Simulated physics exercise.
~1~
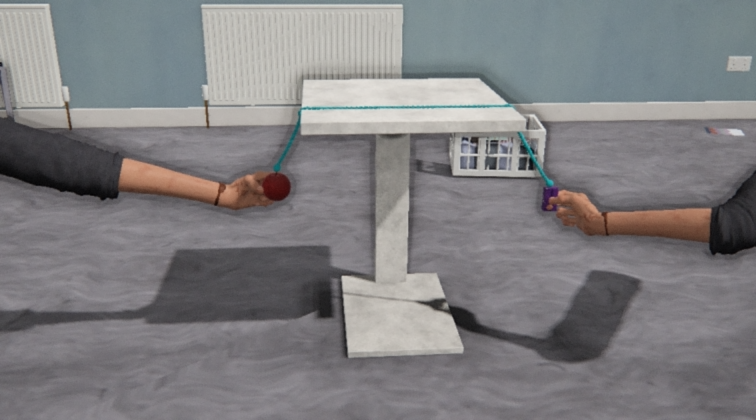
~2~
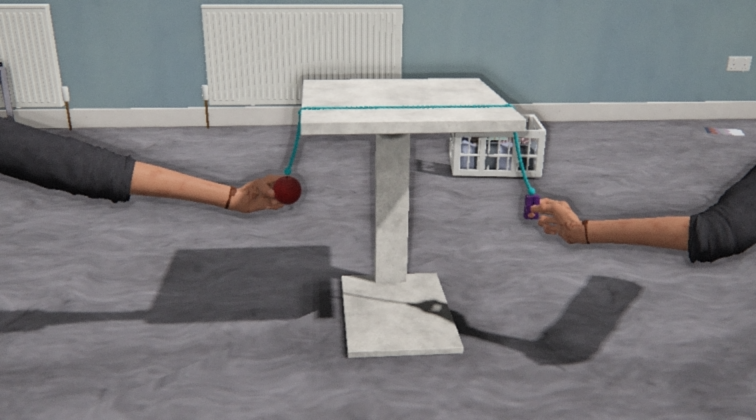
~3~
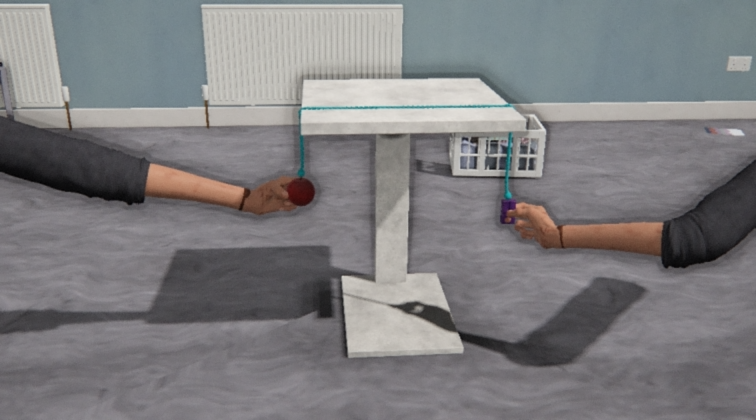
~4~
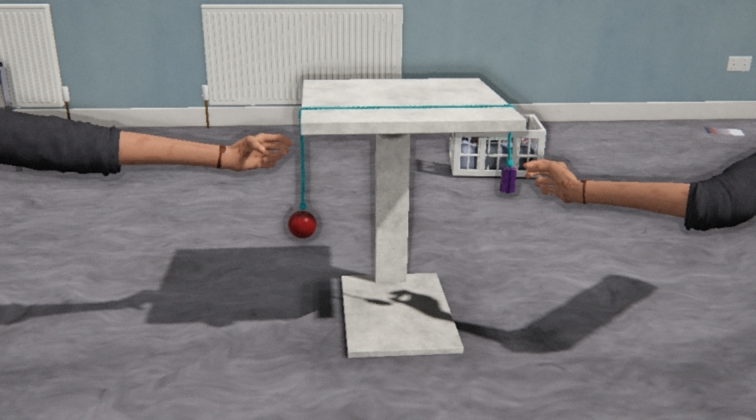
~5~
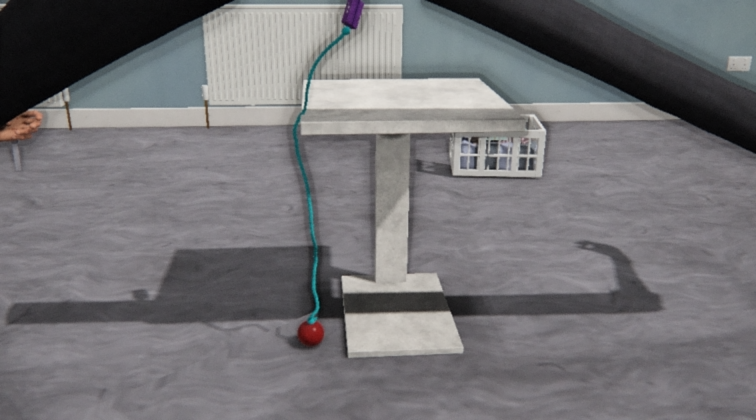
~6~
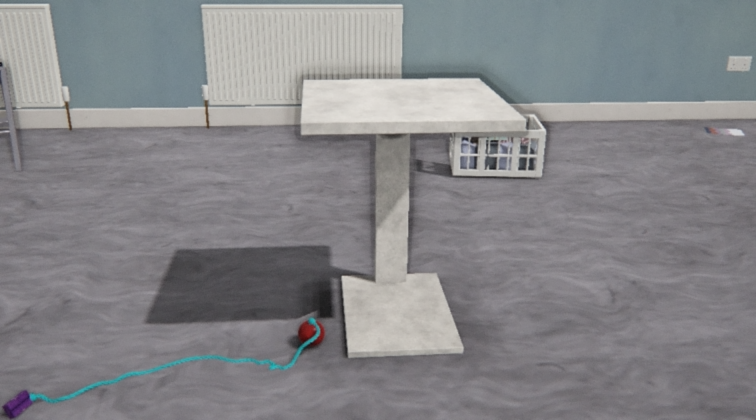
The clip opens on two hands holding a red apple on the left and a small purple box on the right, joined by a teal cord laid across a pale plant stand. The hands move inward until both ends of the cord hang straight down beside the top. Then they let go and draw back, and the apple sinks while the box rises. The apple drops to the floor as the box is pulled over the top and flies up to the left, turning. It ends with the box on the floor at far left, the cord trailing to the apple beside the base.
